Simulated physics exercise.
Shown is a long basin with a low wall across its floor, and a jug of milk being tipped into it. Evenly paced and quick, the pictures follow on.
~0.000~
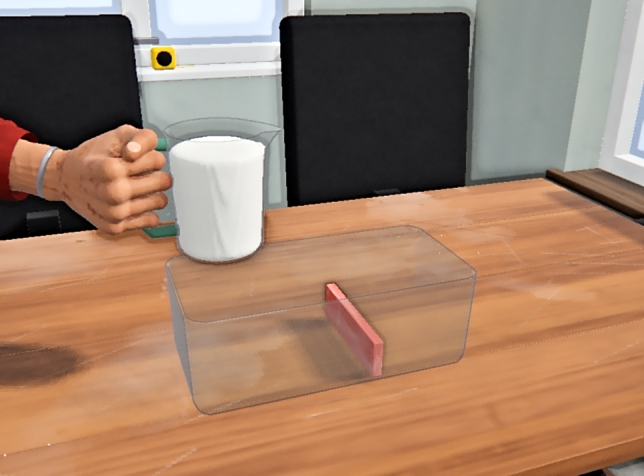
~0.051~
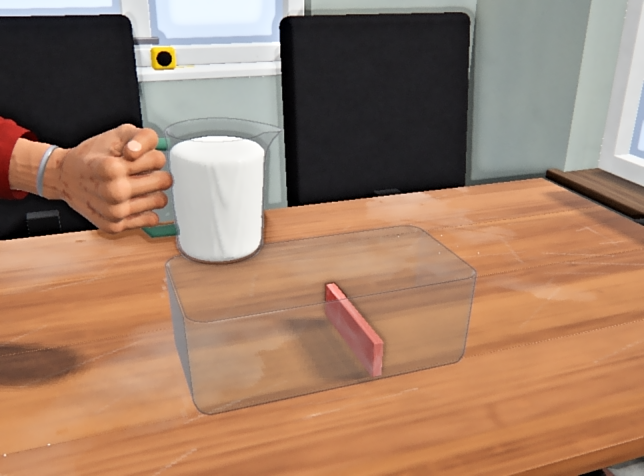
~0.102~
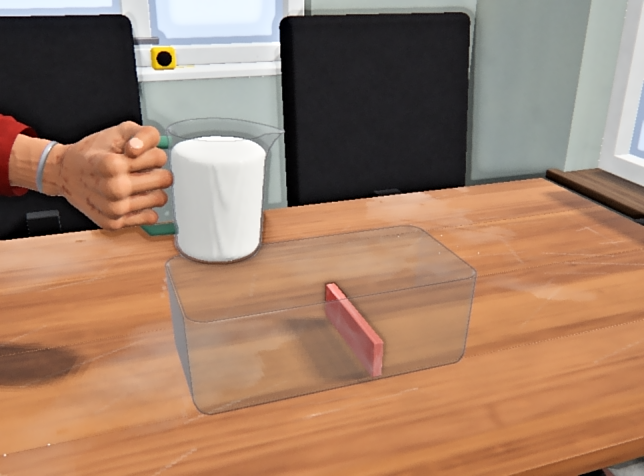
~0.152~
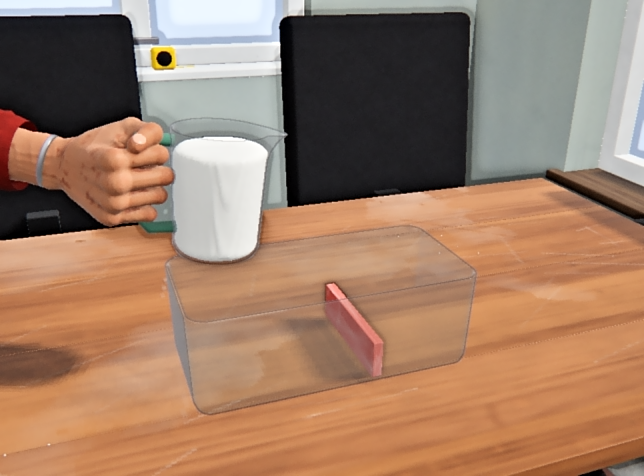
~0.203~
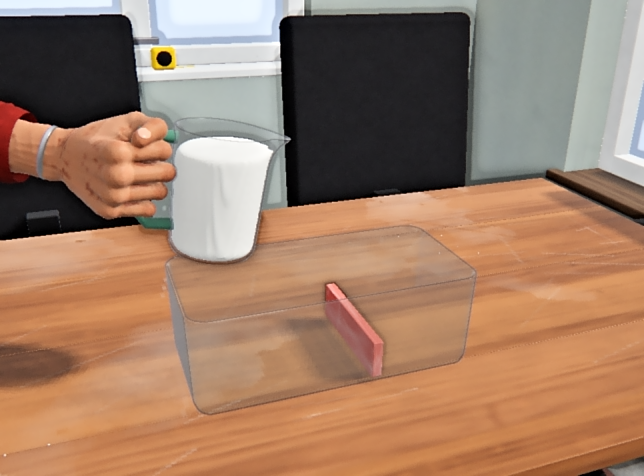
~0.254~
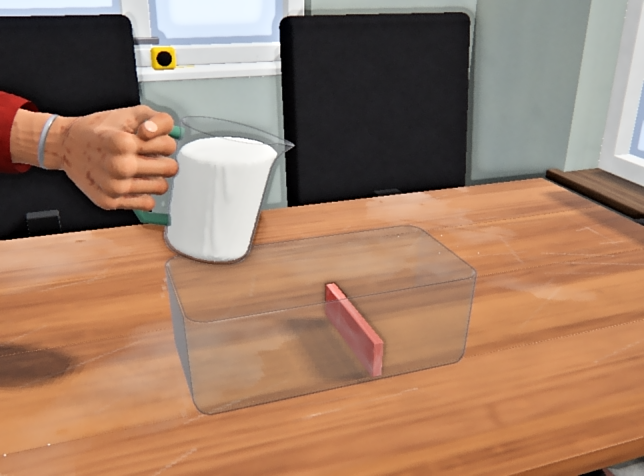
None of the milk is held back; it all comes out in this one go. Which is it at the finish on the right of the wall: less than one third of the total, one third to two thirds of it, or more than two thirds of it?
At the finish the right of the wall has less than one third of the total.
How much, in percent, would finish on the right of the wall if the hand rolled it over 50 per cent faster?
Roughly 10 percent.
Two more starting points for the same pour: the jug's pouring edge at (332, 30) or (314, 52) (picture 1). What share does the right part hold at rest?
85 % and 85 %.
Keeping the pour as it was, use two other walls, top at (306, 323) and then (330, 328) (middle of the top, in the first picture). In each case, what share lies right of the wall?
Roughly 90 per cent first and roughly 60 per cent second.
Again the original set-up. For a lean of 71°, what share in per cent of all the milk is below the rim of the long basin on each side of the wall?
5 % left, 0 % right.
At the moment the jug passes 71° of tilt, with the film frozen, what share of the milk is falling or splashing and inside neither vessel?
That comes to near 15 percent.
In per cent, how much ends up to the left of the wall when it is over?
I'd estimate around 85 per cent.
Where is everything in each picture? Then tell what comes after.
It leans 0°; its right rim is at (281, 127); the milk meets the walls at (169, 152) and (262, 144); the long basin's rim runs from (175, 290) to (446, 249); the wall's top is at (352, 312), in the first picture.
It leans 1°; its right rim is at (282, 127); the milk meets the walls at (169, 151) and (262, 144), in the second picture.
It leans 2°; its right rim is at (284, 129); the milk meets the walls at (171, 150) and (263, 145), in the third picture.
It leans 5°; its right rim is at (286, 132); the milk meets the walls at (173, 150) and (265, 146), in the fourth picture.
It leans 9°; its right rim is at (290, 137); the milk meets the walls at (177, 151) and (269, 146), in the fifth picture.
It leans 14°; its right rim is at (293, 143); the milk meets the walls at (178, 153) and (275, 147), in the sixth picture.
After 0.65 s the tilt is 71° and 79 per cent is still to pour, 5 is left of the wall and 2 right of it.
After 0.94 s the tilt is 104° and 25 per cent is still to pour, 53 is left of the wall and 9 right of it.
After 1.25 s the tilt is 108° and 1 per cent is still to pour, 85 is left of the wall and 11 right of it.
After 1.58 s the tilt is 108° and 0 per cent is still to pour, 87 is left of the wall and 11 right of it.
In the end 87 per cent lies left of the wall, 11 right of it and 2 outside.
